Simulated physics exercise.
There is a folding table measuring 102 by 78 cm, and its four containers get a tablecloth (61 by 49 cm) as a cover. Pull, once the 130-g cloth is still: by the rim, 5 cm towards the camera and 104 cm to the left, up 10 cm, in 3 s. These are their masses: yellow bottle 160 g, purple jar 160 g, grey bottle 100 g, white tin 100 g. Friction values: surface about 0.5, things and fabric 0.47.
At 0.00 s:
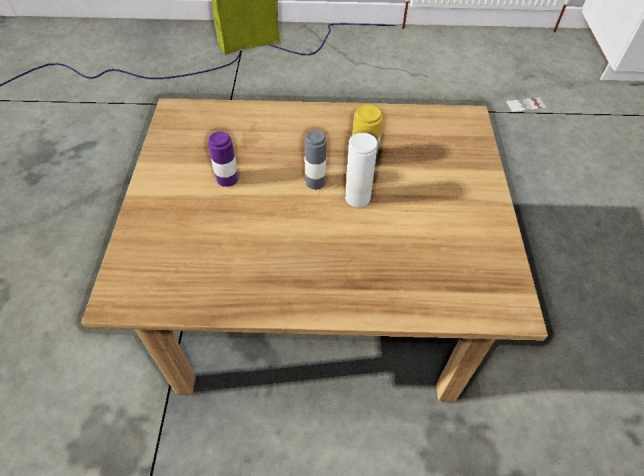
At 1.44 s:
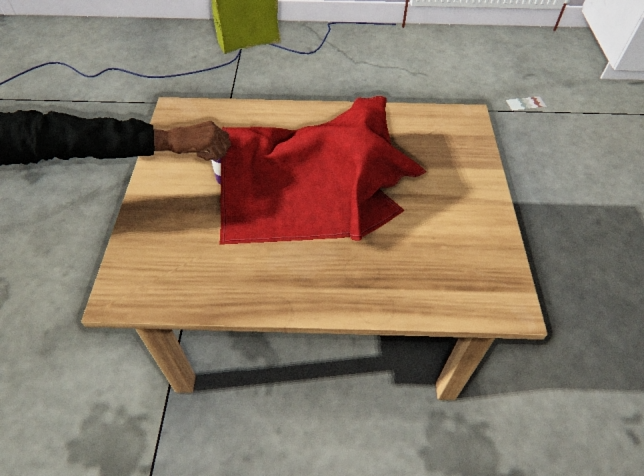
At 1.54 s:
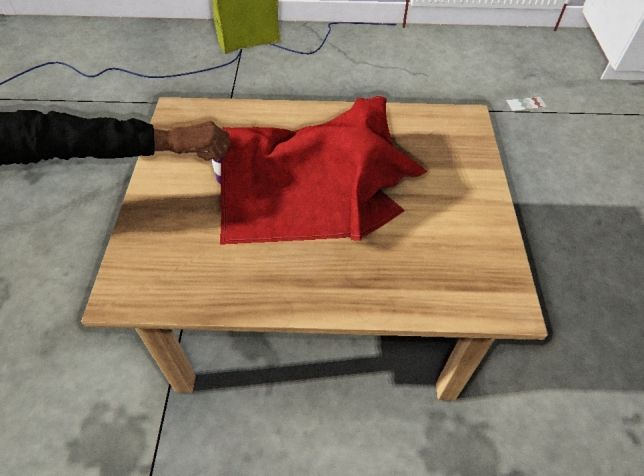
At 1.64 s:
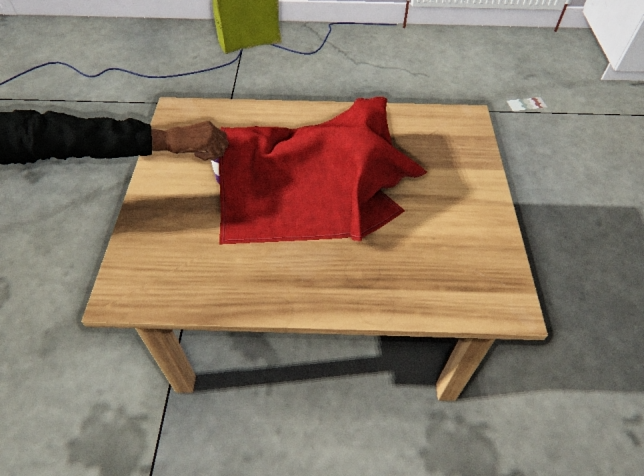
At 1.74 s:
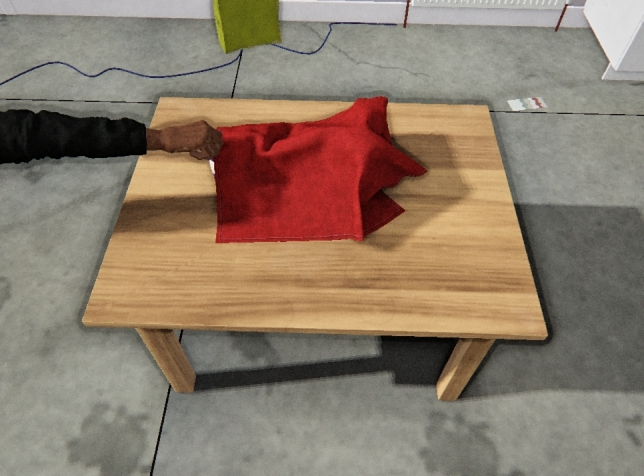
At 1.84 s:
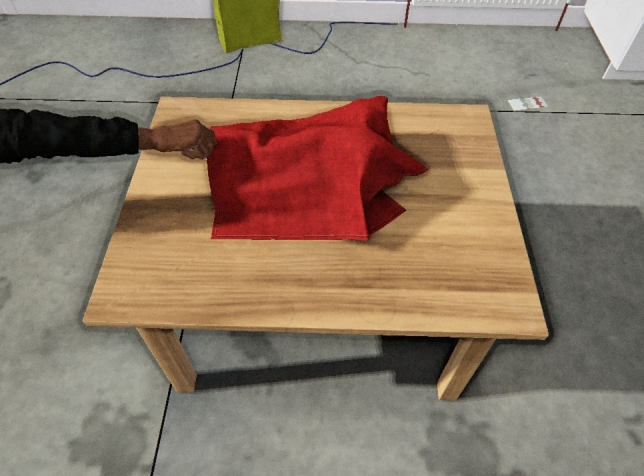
Hand in black sleeve gripping a red cloth draped over containers on a wooden table, then drawing its edge slightly left.
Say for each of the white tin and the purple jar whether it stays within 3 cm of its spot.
White tin - it does not, purple jar - it does not.
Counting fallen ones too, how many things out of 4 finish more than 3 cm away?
So we're at 4.
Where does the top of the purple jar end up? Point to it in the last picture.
Somewhere around (185, 163) is where it ends up.
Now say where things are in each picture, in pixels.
In the first frame, white tin (363, 142), 20 cm tall; yellow bottle (369, 112), 16 cm tall; grey bottle (316, 136), 16 cm tall; purple jar (219, 137), 15 cm tall.
In the second frame, tablecloth corners (220, 244) (238, 149) (387, 145) (405, 211); grip (221, 151).
In the third frame, tablecloth corners (220, 244) (238, 149); grip (221, 151).
In the fourth frame, tablecloth corners (219, 244) (238, 149); grip (219, 151).
In the fifth frame, tablecloth corners (216, 243) (238, 150); grip (214, 151).
In the sixth frame, tablecloth corners (211, 239) (237, 150) (389, 145) (406, 210); grip (207, 150).
After 2.5 s, middle of the tablecloth at (228, 151); white tin on its side, 13 cm off its start, purple jar on its side, 11 cm off its start, yellow bottle on its side, 12 cm off its start.
After 3.2 s, middle of the tablecloth at (91, 162); white tin on its side, 13 cm off its start, purple jar on its side, 11 cm off its start, yellow bottle on its side, 16 cm off its start.
After 3.9 s, middle of the tablecloth at a place out of view; white tin on its side, 13 cm off its start at (309, 190), purple jar on its side, 11 cm off its start at (185, 166), yellow bottle on its side, 20 cm off its start at (310, 117).
After 4.5 s, middle of the tablecloth at a place out of view; white tin on its side, 13 cm off its start, purple jar on its side, 12 cm off its start, yellow bottle on its side, 24 cm off its start.
After 5.3 s, middle of the tablecloth at a place out of view; white tin on its side, 13 cm off its start at (309, 190), purple jar on its side, 12 cm off its start at (185, 163), yellow bottle on its side, 26 cm off its start at (304, 101), grey bottle on its side, 11 cm off its start at (274, 170).
